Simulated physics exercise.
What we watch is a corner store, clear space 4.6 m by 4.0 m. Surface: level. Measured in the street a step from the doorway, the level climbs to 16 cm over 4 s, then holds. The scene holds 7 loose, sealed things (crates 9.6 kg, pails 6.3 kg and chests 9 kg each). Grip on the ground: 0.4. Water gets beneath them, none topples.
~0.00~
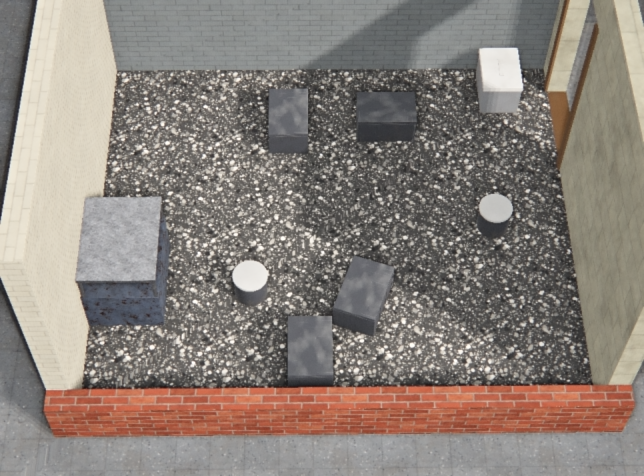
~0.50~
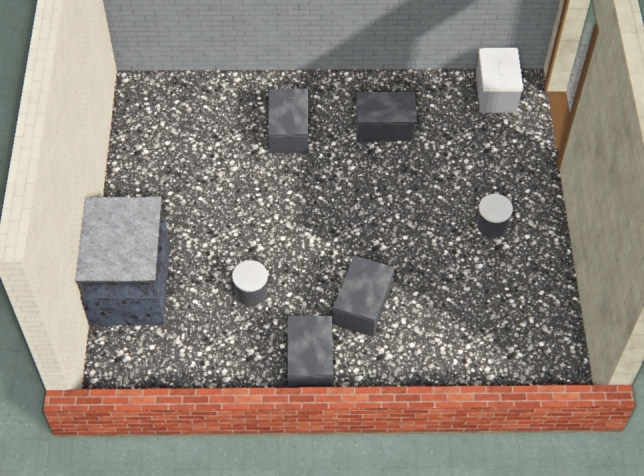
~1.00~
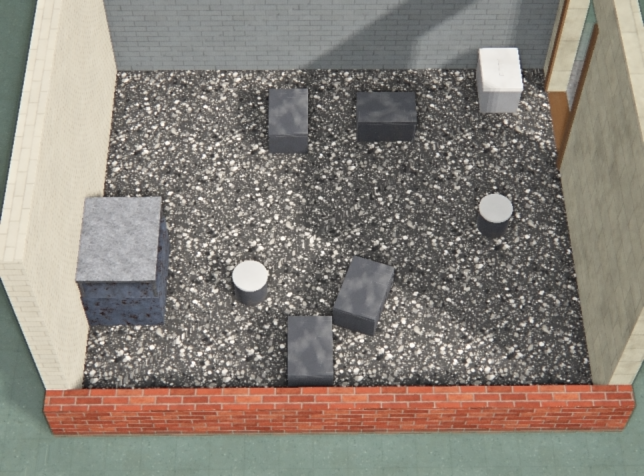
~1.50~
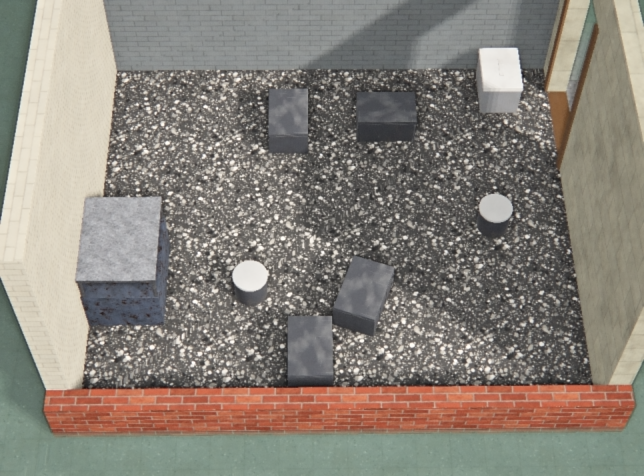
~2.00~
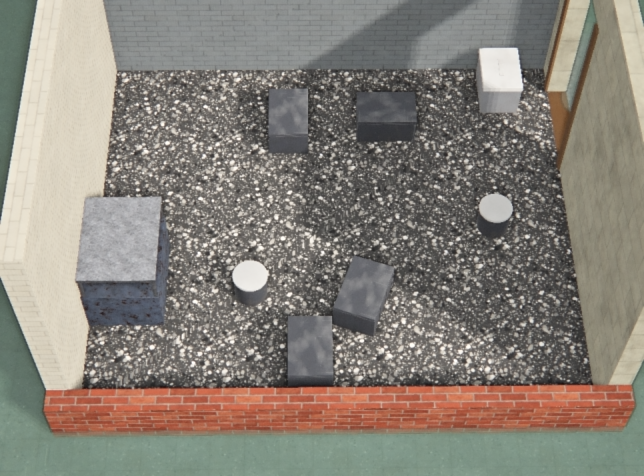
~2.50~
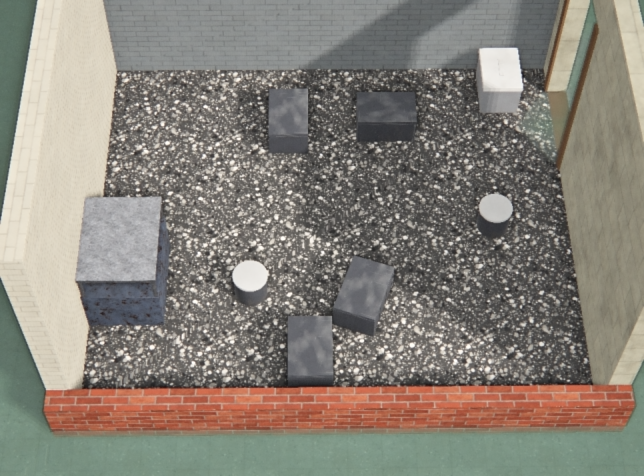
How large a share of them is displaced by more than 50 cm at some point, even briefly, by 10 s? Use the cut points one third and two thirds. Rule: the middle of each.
It falls from one third to two thirds.
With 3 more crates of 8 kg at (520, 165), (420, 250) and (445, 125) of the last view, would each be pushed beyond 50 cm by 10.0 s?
Result, in listed order: Exceeded / not exceeded / exceeded.
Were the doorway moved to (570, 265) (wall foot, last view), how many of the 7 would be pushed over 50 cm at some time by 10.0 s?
Then 2 of them would.
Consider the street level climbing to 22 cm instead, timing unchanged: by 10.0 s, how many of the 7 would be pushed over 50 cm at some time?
3.
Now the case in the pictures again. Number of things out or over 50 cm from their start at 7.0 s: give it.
I count 2 of them.
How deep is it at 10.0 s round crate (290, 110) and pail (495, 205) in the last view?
Roughly 6 and 2 cm.
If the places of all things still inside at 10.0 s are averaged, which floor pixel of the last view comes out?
Centred roughly on (285, 237).
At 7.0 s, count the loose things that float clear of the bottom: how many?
0.
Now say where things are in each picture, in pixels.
In the first picture, a crate at (310, 345), on the bottom; a pail at (250, 275) rests on the ground; water covers 0.0 m2; 0 of 7 have shifted.
In the second picture, a crate at (310, 345), on the bottom; a pail at (250, 275), on the bottom; water covers 0.0 m2; 0 of 7 have shifted.
In the third picture, a crate at (310, 345) rests on the ground; a pail at (250, 275), on the bottom; 0.0 m2 under water; 0 of 7 have shifted.
In the fourth picture, a crate at (310, 345), on the bottom; a pail at (250, 275) rests on the ground; water covers 0.0 m2; 0 of 7 have shifted.
In the fifth picture, a crate at (310, 345) rests on the ground; a pail at (250, 275), on the bottom; 0.0 m2 under water; 0 of 7 have shifted.
In the sixth picture, a crate at (310, 345), on the bottom; a pail at (250, 275) rests on the ground; water covers 0.2 m2; 0 of 7 have shifted.
After 3.5 s 0 of 7 are over 50 cm from their spots; 0 afloat.
After 4.5 s 0 of 7 are over 50 cm from their spots; 0 afloat.
After 7.0 s 2 of 7 are over 50 cm from their spots; 0 afloat.
After 10.0 s 3 of 7 are over 50 cm from their spots, and 3 have been at some point; 3 afloat.
